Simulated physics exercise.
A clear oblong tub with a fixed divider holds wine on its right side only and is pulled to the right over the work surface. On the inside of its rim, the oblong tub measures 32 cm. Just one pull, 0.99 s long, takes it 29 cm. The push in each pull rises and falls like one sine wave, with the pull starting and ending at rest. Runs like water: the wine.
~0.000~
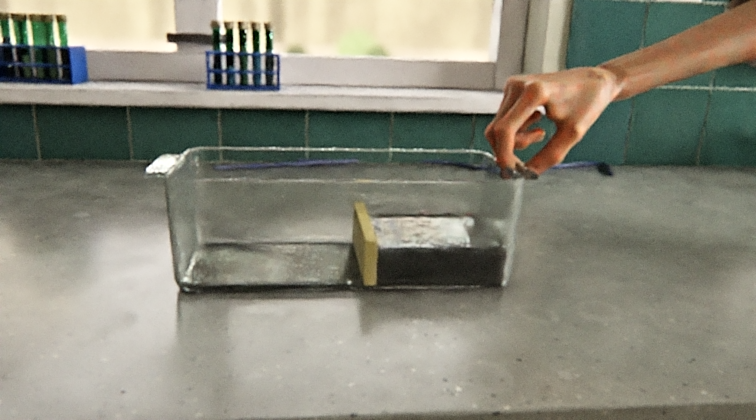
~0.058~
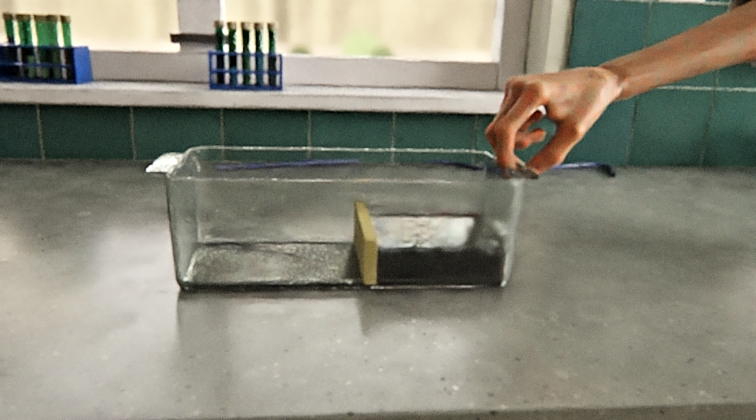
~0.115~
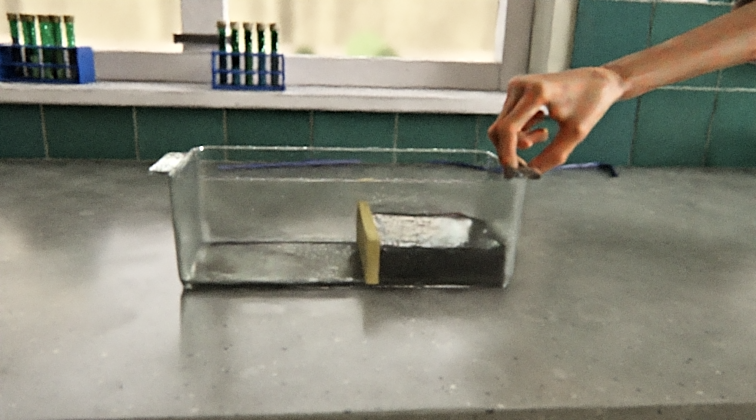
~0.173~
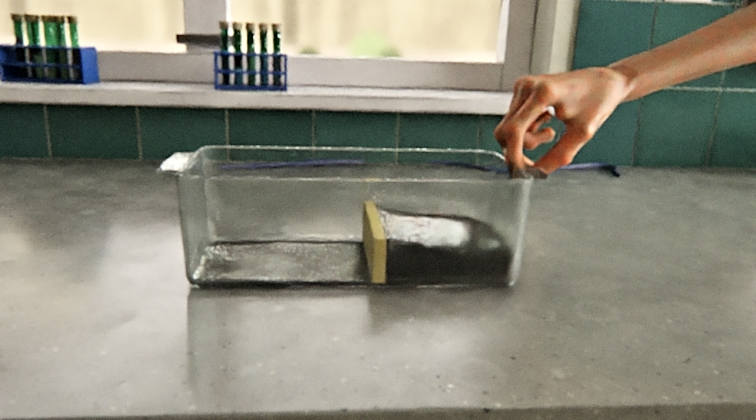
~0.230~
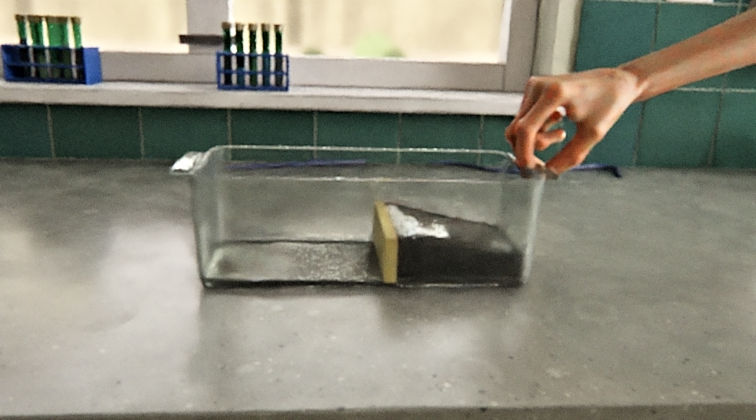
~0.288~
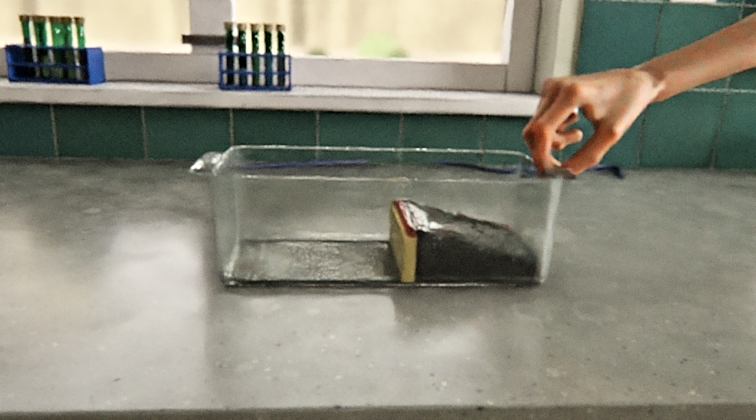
On a grey counter, a hand pulls a glass tub right as dark liquid slopes up leftward.
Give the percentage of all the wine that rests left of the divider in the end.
Roughly 4 out of every 100 parts.
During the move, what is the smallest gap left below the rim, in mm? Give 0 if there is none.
55 mm.
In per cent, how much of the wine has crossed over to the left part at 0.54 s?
Share: Around 4 in a hundred.
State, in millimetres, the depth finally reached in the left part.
I'd estimate close to 0 millimetres of depth.
By 0.54 s it has gone 17 cm; 4 per cent is on the left side and 0 is out of the oblong tub.
By 0.78 s it has gone 27 cm; 4 per cent is on the left side and 0 is out of the oblong tub.
By 1.03 s it has gone 29 cm; 4 per cent is on the left side and 0 is out of the oblong tub.
By 1.28 s it has gone 29 cm; 4 per cent is on the left side and 0 is out of the oblong tub.
At rest 4 per cent is on the left side and 0 is out of the oblong tub.
